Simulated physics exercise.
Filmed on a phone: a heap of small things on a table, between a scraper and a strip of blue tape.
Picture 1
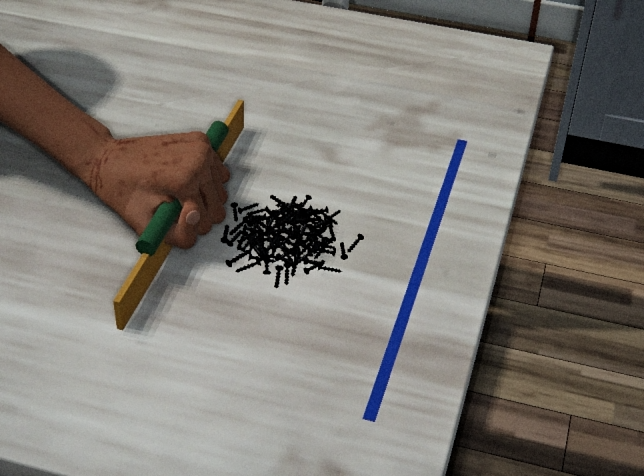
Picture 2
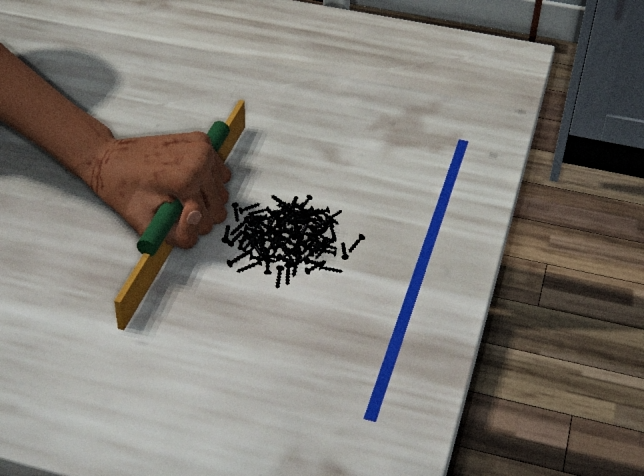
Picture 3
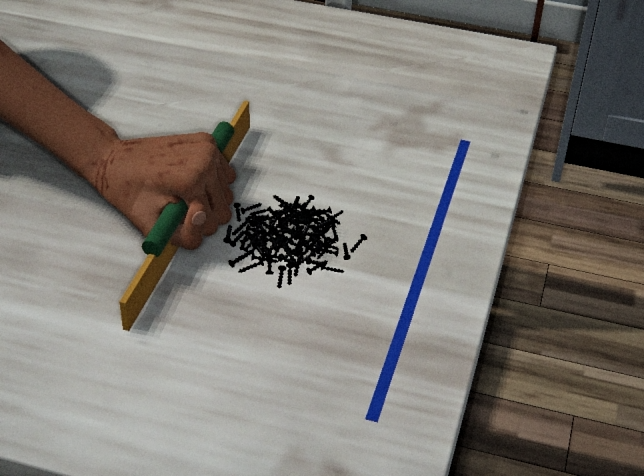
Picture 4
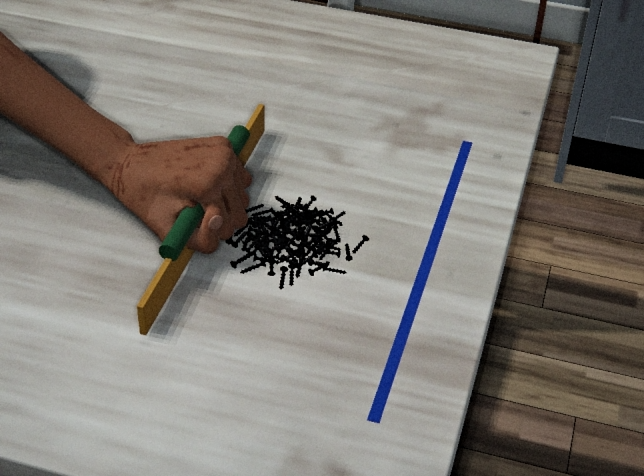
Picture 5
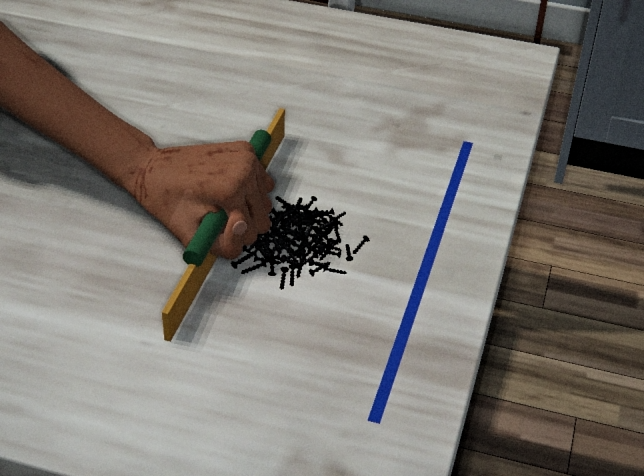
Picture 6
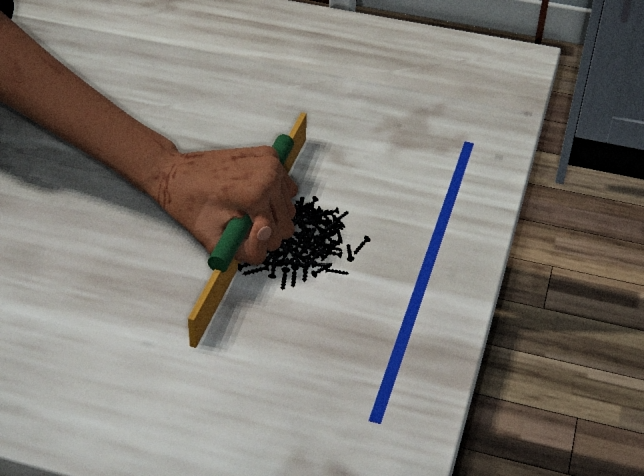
A hand reaches in from the left over a pale wood-grained table, seen from above at an angle, with wooden flooring beyond its right edge. It grips the green handle of a yellow scraper, left of a heap of black screws, with a strip of blue tape farther right. After resting briefly, the hand slides the scraper rightward into the heap, pushing its near side along, while the view shifts very slightly.
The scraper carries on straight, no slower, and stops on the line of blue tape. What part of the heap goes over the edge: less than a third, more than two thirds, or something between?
The floor gets less than a third.
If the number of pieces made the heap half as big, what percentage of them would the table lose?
Roughly 0 in a hundred.
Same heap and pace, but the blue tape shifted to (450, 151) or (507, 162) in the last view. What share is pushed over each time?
About 0 and 90 per cent.
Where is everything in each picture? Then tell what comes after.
In the first picture, scraper at (128, 298), at rest; blue tape at (459, 151), about a palm's width from the edge; edge at (493, 284); the heap at (287, 231), black screws.
In the second picture, scraper at (129, 298), at rest.
In the third picture, scraper at (134, 299); the heap at (290, 231).
In the fourth picture, scraper at (151, 303).
In the fifth picture, scraper at (175, 309); the heap at (292, 232).
In the sixth picture, scraper at (201, 316); blue tape at (466, 154); edge at (499, 287); the heap at (296, 235), about a quarter pushed along.
Soon, scraper still moving, near (347, 225); heap all on the table, its front near (411, 268).
A while on, scraper stopped at the blue tape; heap all on the table, its front near (506, 293).
Towards the end, scraper stopped at the blue tape; heap a small part over the edge.
Finally, scraper stopped at the blue tape; heap a small part over the edge.
